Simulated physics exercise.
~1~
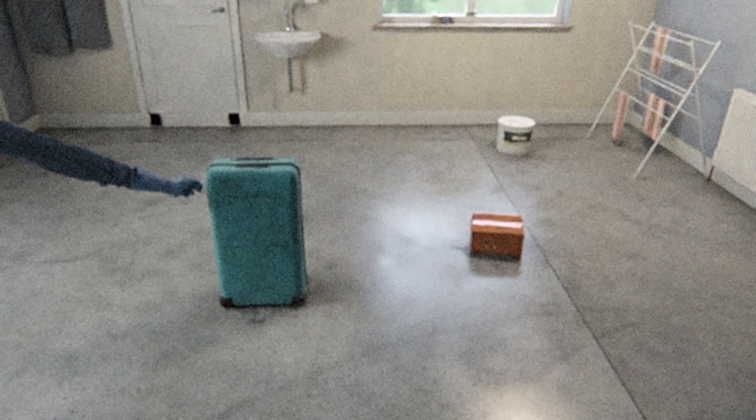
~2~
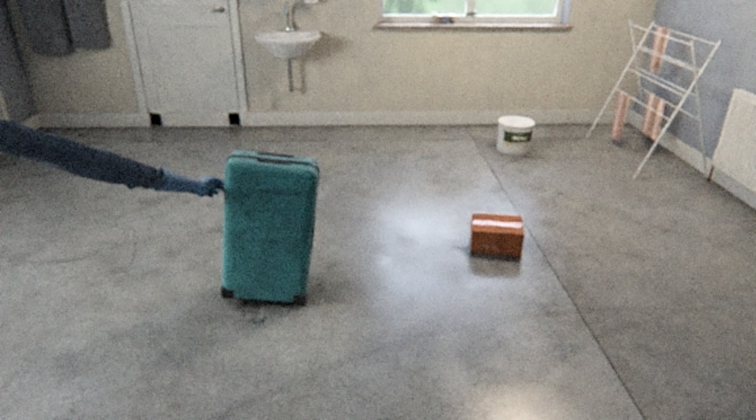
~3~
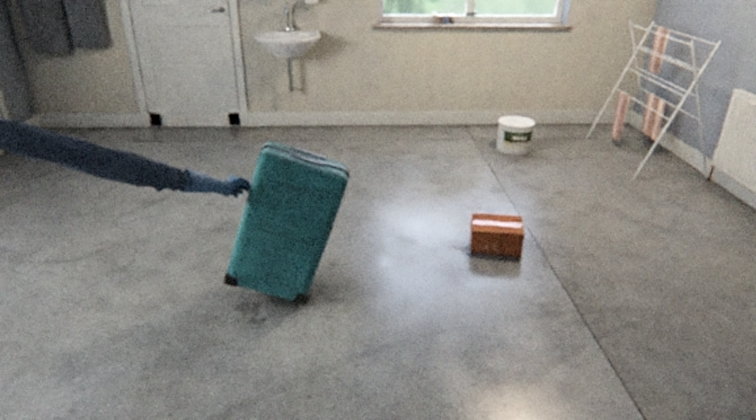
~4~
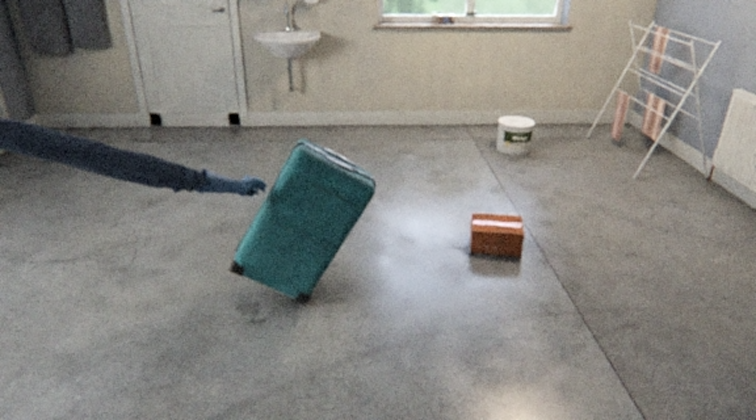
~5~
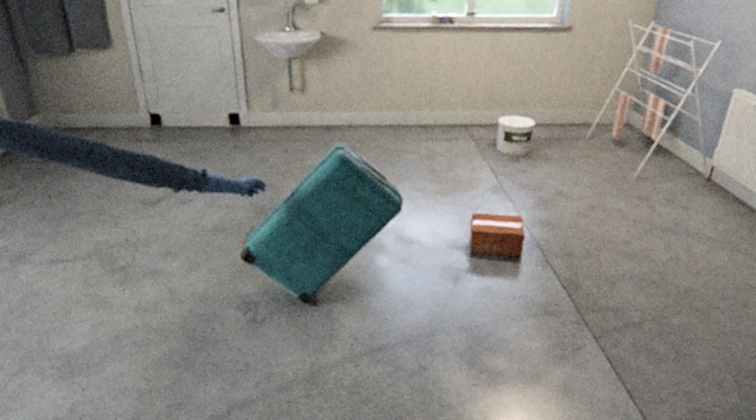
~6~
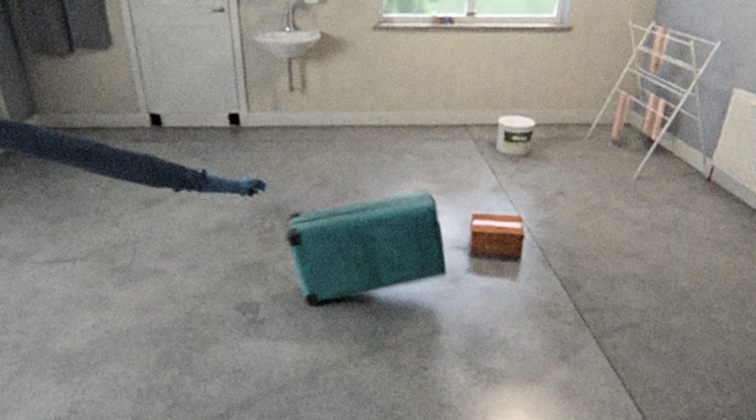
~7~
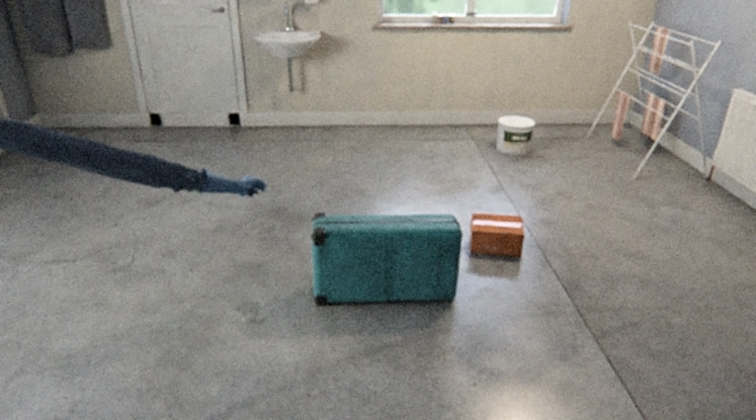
In a bare room, a hand pushes a turquoise suitcase rightward until it topples onto its side.
